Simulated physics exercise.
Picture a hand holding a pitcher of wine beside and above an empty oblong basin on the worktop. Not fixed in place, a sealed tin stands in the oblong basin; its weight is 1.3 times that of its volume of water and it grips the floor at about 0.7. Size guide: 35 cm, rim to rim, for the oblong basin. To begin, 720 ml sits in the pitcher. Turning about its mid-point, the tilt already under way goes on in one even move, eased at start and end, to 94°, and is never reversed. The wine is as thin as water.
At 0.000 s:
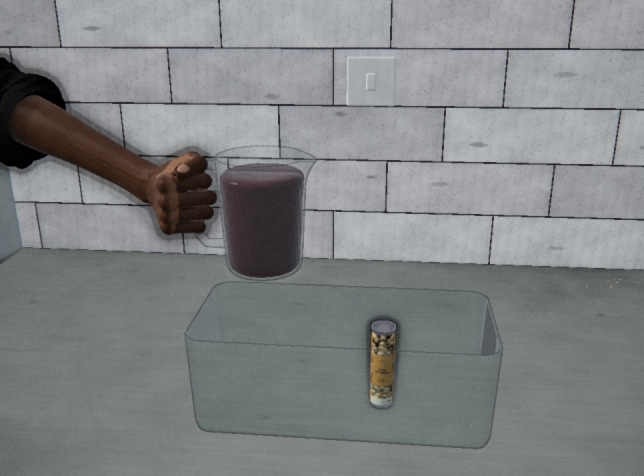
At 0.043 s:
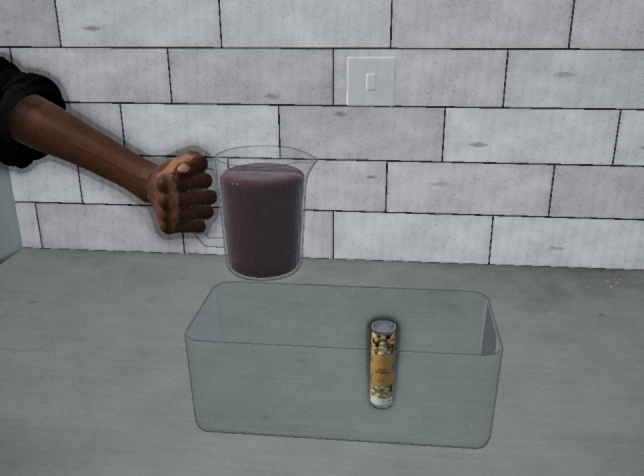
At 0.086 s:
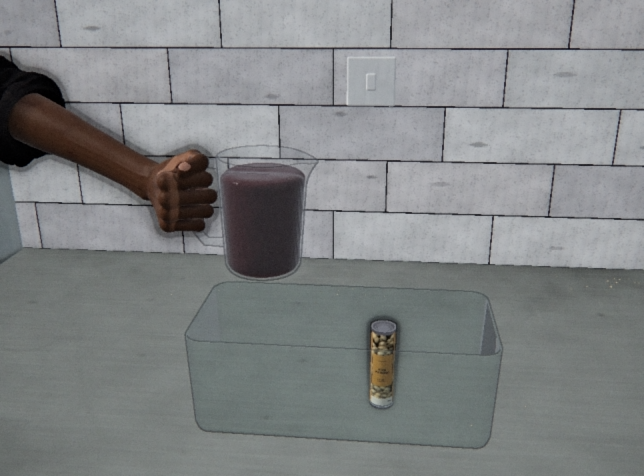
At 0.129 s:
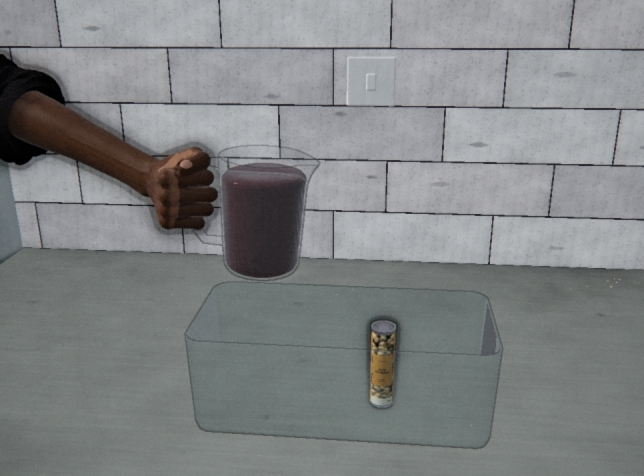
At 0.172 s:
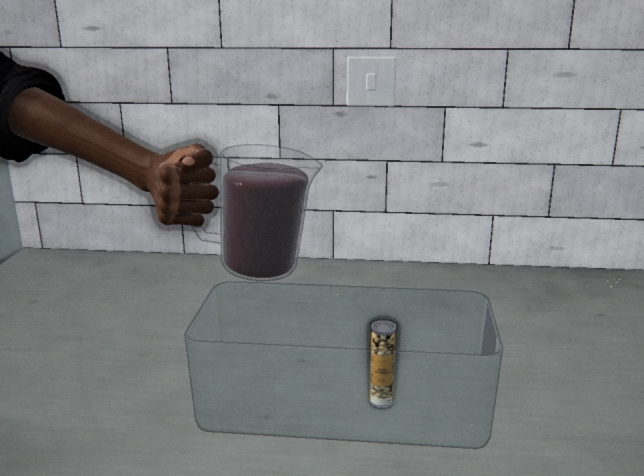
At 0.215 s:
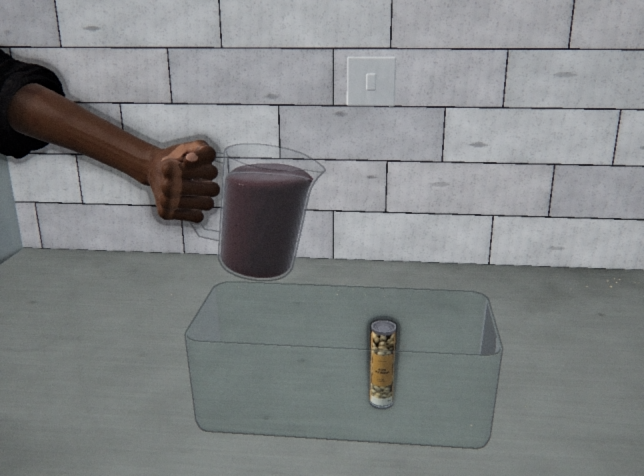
A clear pitcher of dark purple wine, gripped at its left side by a hand, begins upright and then leans slowly and slightly to the right, turning in place while the arm barely shifts. The still camera looks slightly down on a grey worktop before a pale brick-patterned wall with a white switch. Below sits a clear oblong basin, with a gold-and-black patterned tin standing right of its middle.
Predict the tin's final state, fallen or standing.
I reckon it can hold on.
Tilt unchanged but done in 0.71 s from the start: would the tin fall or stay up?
Result: Tin still standing.
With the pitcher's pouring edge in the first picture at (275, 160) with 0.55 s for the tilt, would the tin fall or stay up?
Then it tips over.
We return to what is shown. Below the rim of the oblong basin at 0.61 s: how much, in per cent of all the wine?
1 %, give or take.
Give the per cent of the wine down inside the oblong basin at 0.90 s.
36 per cent or thereabouts.
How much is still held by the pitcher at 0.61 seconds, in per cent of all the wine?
Portion remaining: Approx. 88 per cent.
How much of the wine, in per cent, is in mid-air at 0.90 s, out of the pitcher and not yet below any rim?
Around 18 percent of it is airborne.
After 0.61 s the tilt is 60° and 87 per cent is still to pour; the tin stands where it began.
After 0.90 s the tilt is 90° and 46 per cent is still to pour; the tin stands where it began.
After 1.20 s the tilt is 94° and 12 per cent is still to pour; the tin stands where it began.
After 1.53 s the tilt is 94° and 2 per cent is still to pour; the tin stands where it began.
In the end the tin stands where it began.
